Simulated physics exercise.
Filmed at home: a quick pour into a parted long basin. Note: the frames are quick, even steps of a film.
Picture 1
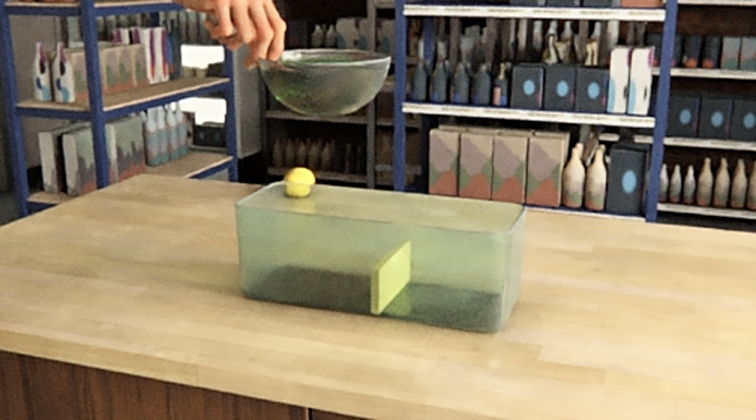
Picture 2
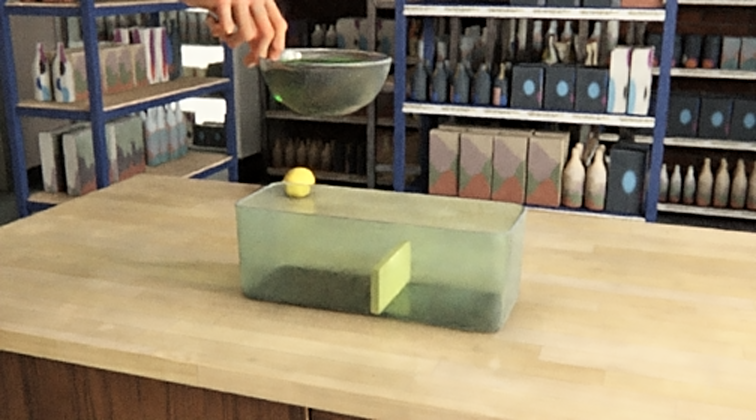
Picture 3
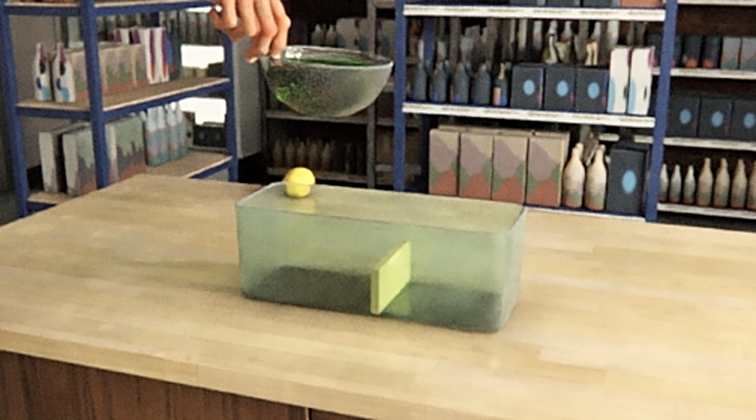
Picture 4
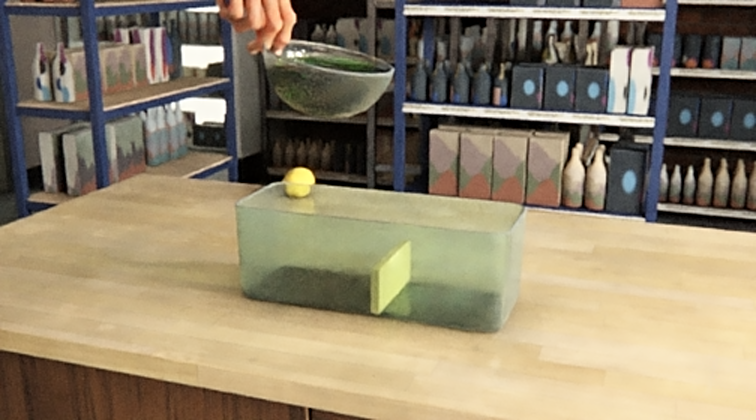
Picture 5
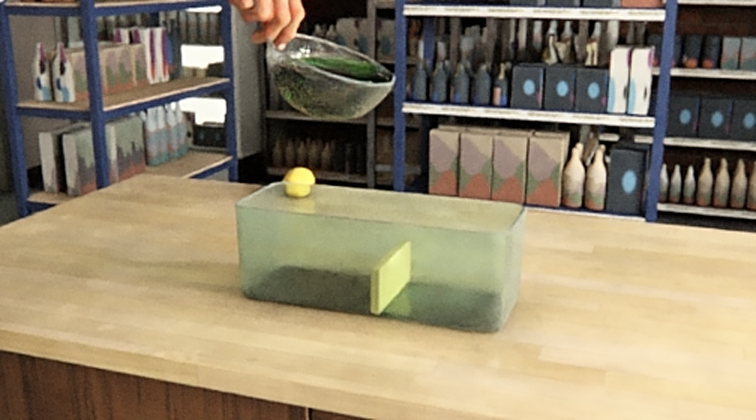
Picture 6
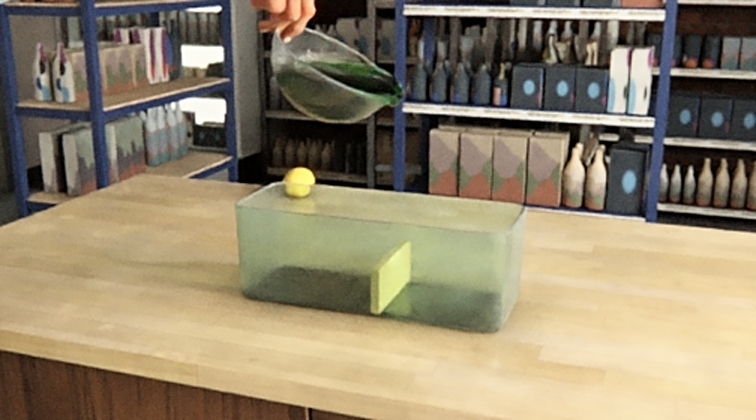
A hand tilts a glass bowl of green liquid rightward above a divided clear basin.
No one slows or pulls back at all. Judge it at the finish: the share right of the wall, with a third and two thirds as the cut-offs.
At the finish, the right of the wall has over two thirds.
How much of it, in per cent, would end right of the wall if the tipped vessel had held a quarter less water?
About 80 in a hundred.
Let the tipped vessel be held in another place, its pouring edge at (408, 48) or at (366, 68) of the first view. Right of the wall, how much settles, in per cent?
90 % and 65 %.
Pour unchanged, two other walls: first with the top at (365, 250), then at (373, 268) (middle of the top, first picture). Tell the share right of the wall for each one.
Try 1: About 90 percent; try 2: About 80 percent.
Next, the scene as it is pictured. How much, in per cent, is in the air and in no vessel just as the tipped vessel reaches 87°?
Around 40 percent.
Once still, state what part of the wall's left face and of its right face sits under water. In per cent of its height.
Once it is still, the left part shows 10 per cent and the right part 50.
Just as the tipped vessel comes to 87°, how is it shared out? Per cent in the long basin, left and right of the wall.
Left: 0 %; right: 45 %.
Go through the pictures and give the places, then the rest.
The first frame shows tilt 0°; pouring edge (386, 61); surface from (271, 62) to (384, 68); the long basin's rim runs from (255, 195) to (518, 221); the wall's top is at (392, 255).
The second frame shows tilt 1°; pouring edge (386, 62); surface from (272, 62) to (385, 68).
The third frame shows tilt 5°; pouring edge (388, 67); surface from (273, 60) to (386, 70).
The fourth frame shows tilt 12°; pouring edge (389, 75); surface from (275, 59) to (388, 73).
The fifth frame shows tilt 20°; pouring edge (390, 85); surface from (279, 60) to (389, 78); 2 per cent is over the edge.
The sixth frame shows tilt 30°; pouring edge (388, 97); surface from (283, 63) to (381, 82); 9 per cent is over the edge.
A moment on, the tilt is 87° and 12 per cent is still to pour, 0 is left of the wall and 47 right of it.
Next, the tilt is 101° and 0 per cent is still to pour, 13 is left of the wall and 79 right of it.
Then the tilt is 101° and 0 per cent is still to pour, 16 is left of the wall and 80 right of it.
Later the tilt is 101° and 0 per cent is still to pour, 16 is left of the wall and 80 right of it.
At rest 16 per cent lies left of the wall, 80 right of it and 4 outside.
